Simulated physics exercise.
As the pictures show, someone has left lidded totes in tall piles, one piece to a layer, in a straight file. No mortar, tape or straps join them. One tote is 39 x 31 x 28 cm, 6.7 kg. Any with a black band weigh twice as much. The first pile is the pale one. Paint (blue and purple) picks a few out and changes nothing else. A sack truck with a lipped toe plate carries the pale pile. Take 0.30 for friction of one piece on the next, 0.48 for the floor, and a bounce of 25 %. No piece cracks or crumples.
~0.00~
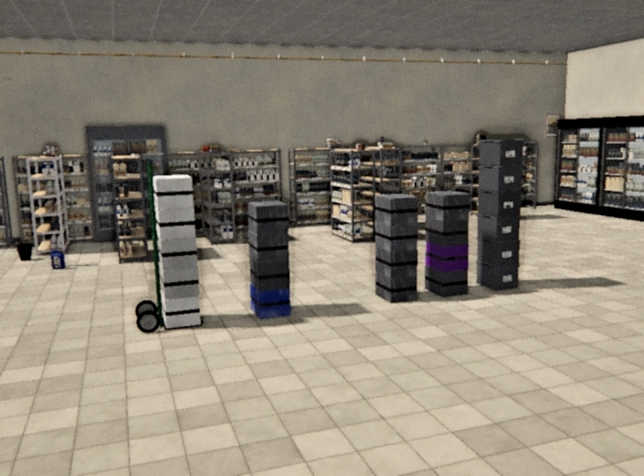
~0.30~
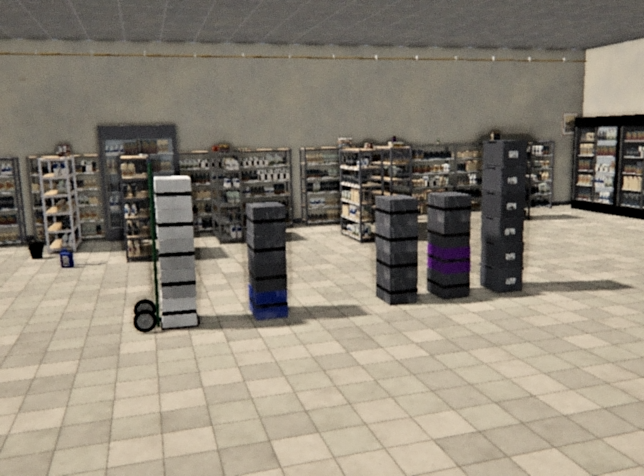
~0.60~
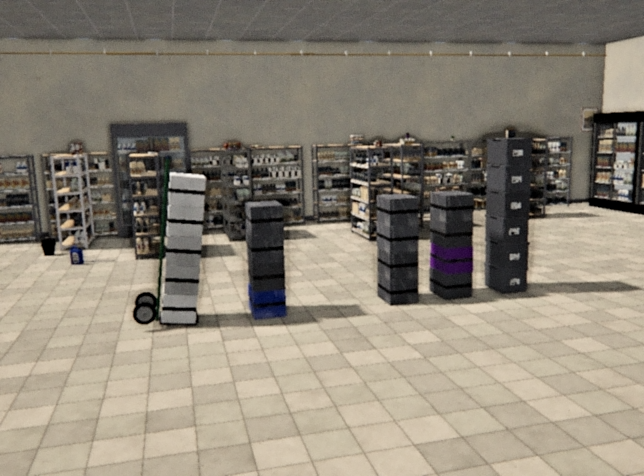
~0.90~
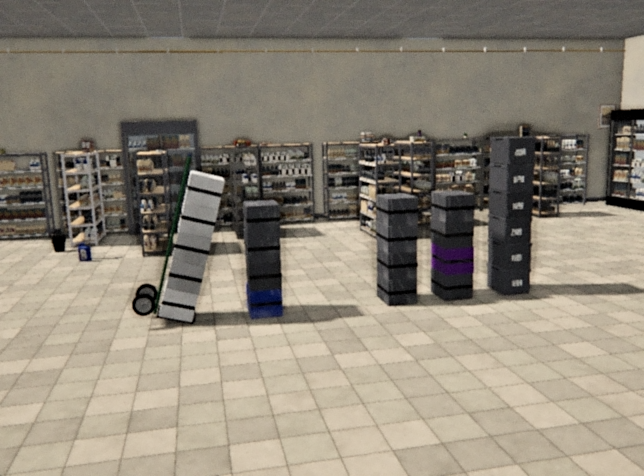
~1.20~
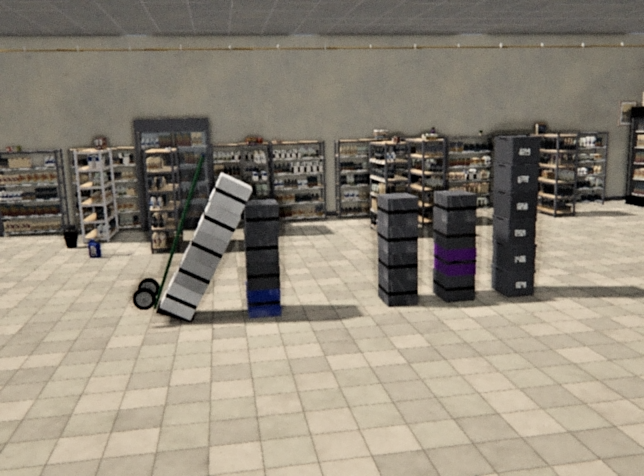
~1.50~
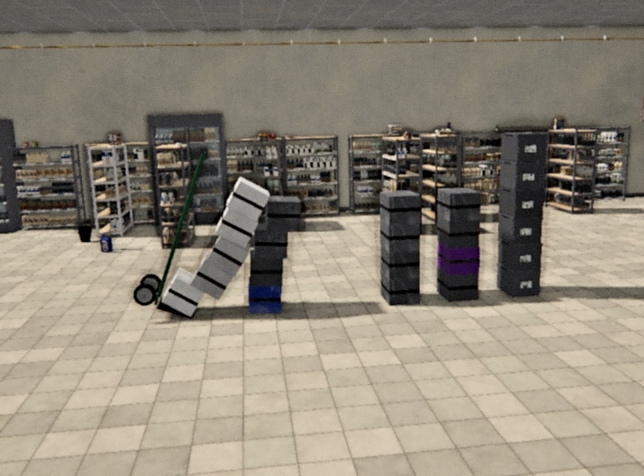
Pale tote stack tilting right on a sack truck in a shop, leaning into a dark stack and shifting its upper totes.
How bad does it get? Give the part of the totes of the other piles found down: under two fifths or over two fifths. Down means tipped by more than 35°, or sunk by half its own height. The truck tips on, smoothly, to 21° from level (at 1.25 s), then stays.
It comes to under two fifths.
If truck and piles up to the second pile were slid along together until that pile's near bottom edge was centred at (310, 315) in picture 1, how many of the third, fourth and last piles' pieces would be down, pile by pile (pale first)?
Then third 3, fourth 3, last 6.
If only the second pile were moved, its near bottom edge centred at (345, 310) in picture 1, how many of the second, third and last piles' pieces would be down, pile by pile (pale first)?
In that case second 2, third 0, last 0.
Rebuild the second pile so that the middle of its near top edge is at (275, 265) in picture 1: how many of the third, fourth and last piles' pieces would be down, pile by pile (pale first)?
Then third 0, fourth 0, last 0.
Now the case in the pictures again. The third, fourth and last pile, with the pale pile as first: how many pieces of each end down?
By pile: Third 0, fourth 0, last 0.
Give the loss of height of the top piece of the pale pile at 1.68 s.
Some 20 cm lower.
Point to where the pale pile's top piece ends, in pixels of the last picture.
Around (356, 258).
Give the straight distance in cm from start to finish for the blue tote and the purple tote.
Blue 20, purple 0.
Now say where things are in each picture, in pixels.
In the first frame (each place is the centre of the face we see best; the camera moves round a little), truck frame (153, 196) 0° forward; purple tote (456, 258); blue tote (275, 304); the others all in place.
Truck frame (152, 197) 1° forward; purple tote (458, 260), in the second frame.
Truck frame (165, 192) 8° forward, top of the pale pile leaning 8°; blue tote (270, 305); the others all in place, in the third frame.
Truck frame (182, 189) 16° forward, top of the pale pile leaning 16°; blue tote (267, 304); the others all in place, in the fourth frame.
Truck frame (193, 187) 21° forward, top of the pale pile leaning 28°; blue tote (265, 304); the others all in place, in the fifth frame.
Truck frame (193, 185) 21° forward, top of the pale pile leaning 30°; blue tote (265, 300) tilted 3°; purple tote (465, 261); steepest lean 4°, the tote at (284, 216); 4 have shifted, in the sixth frame.
By 1.68 s, 5 of the pale pile down; none of the 18 other totes down, 4 disturbed; blue tote tilted 13°.
By 1.92 s, 5 of the pale pile down; 4 of the 18 other totes down; blue tote tilted 36°.
By 2.22 s, 5 of the pale pile down; 4 of the 18 other totes down; blue tote tilted 48°.
When it is over (3.7 s), 5 of the pale pile down; 4 of the 18 other totes down; blue tote tilted 50°; purple tote unmoved. That is 22 per cent. In pixels of the last frame, middles, blue tote near (280, 287), purple tote near (458, 257).
